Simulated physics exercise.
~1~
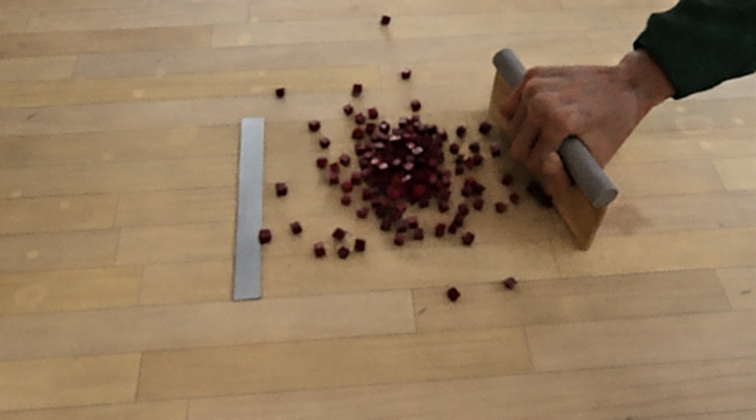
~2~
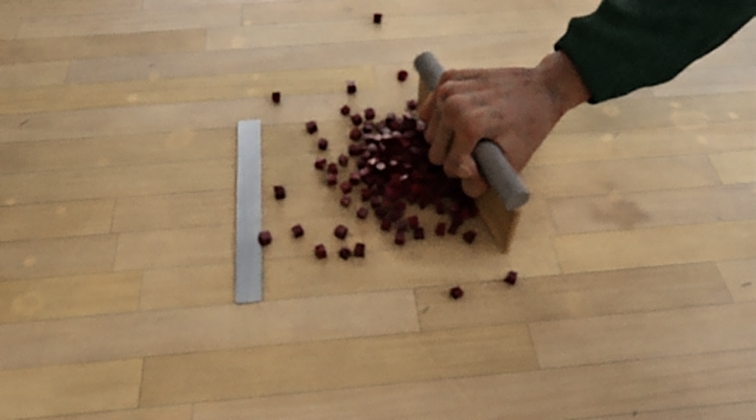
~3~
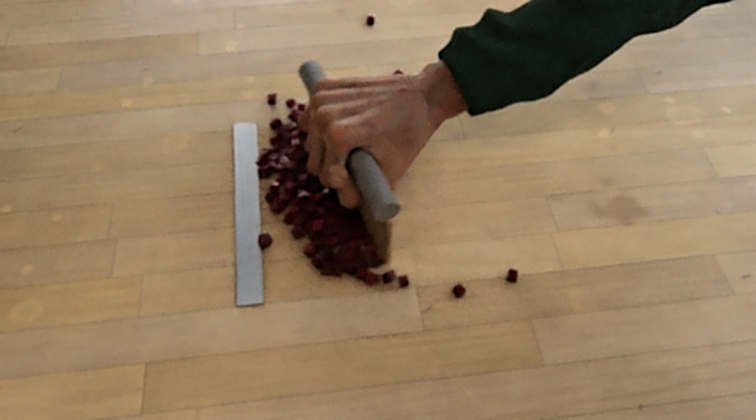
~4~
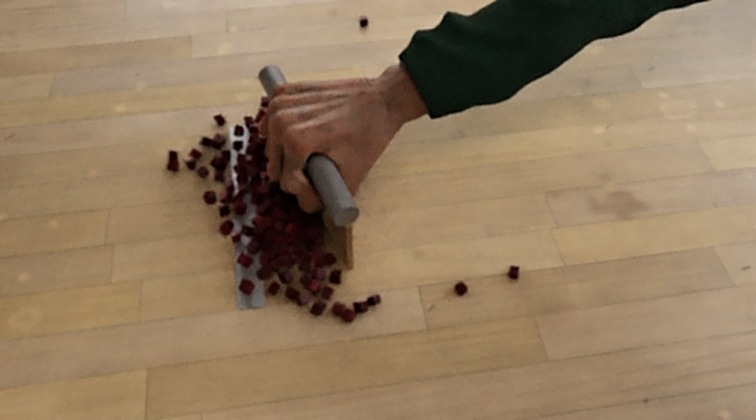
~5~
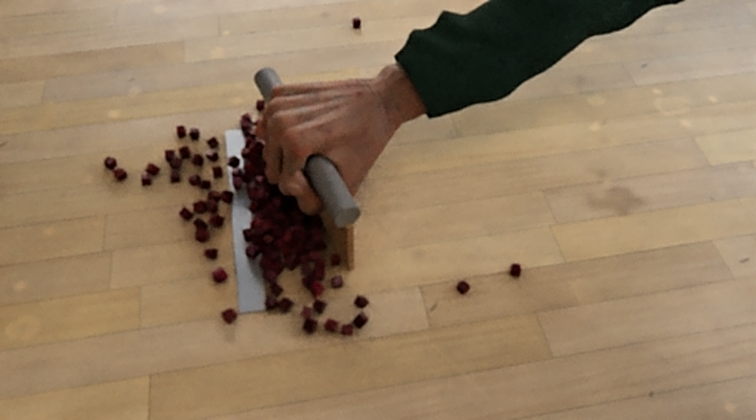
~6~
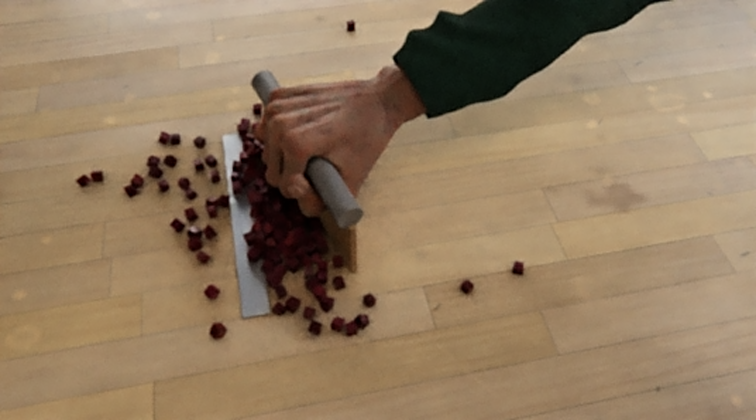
A hand in a dark green sleeve reaches in from the upper right, gripping a grey rod on top of a wooden scraper, seen from above at an angle over a pale plank surface. Dark red beetroot cubes lie loosely heaped in the middle, with a flat grey strip to their left. The hand pushes the scraper left, gathering the cubes into a dense band against the strip. Some then tumble over and scatter beyond it as the scraper halts just short. It stays there, with many cubes still packed between scraper and strip and a few stragglers left elsewhere.
